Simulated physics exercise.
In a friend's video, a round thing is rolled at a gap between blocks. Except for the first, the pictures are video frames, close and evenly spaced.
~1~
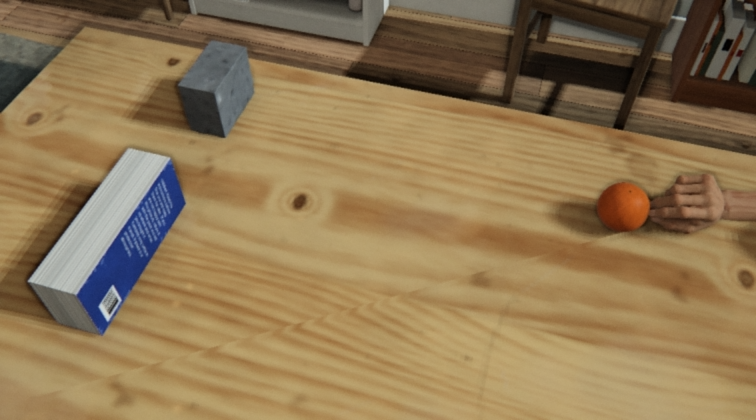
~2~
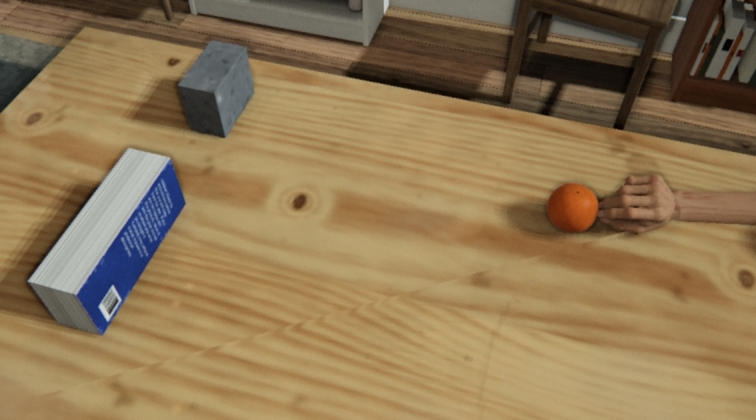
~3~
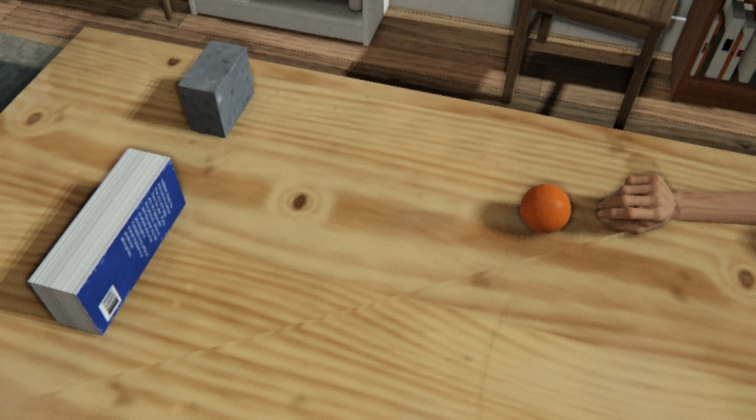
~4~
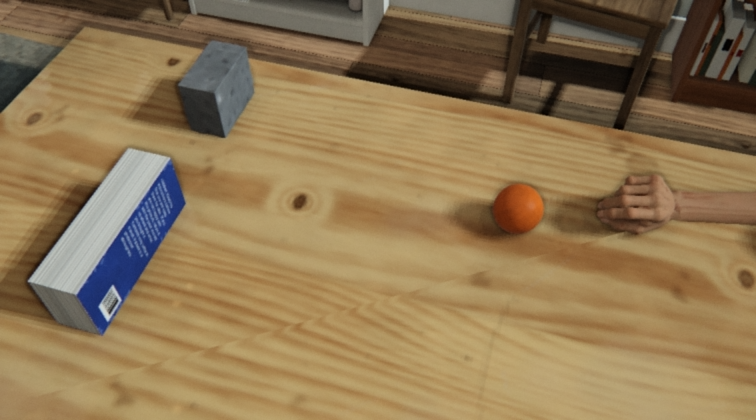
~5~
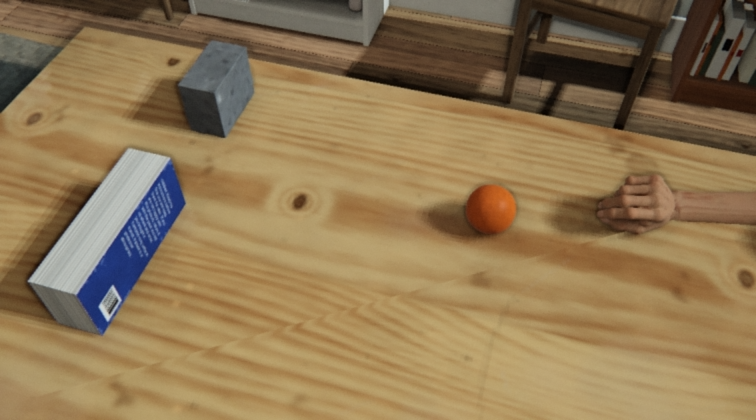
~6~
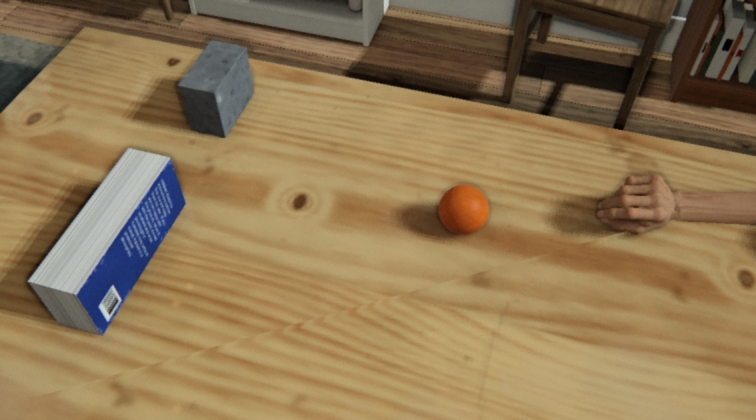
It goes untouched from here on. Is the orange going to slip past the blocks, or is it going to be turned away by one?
Most likely it is thwarted along the way.
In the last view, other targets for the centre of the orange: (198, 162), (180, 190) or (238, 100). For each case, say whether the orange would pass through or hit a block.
Okay, so it clears the gap, then it meets a block, and finally it meets a block.
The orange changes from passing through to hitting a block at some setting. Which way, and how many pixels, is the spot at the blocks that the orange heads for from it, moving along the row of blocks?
The tipping point sits around 40 pixels higher.
Then, 0.48 s after the last picture, orange coming back near (191, 224).
By the end, the orange is stopped.
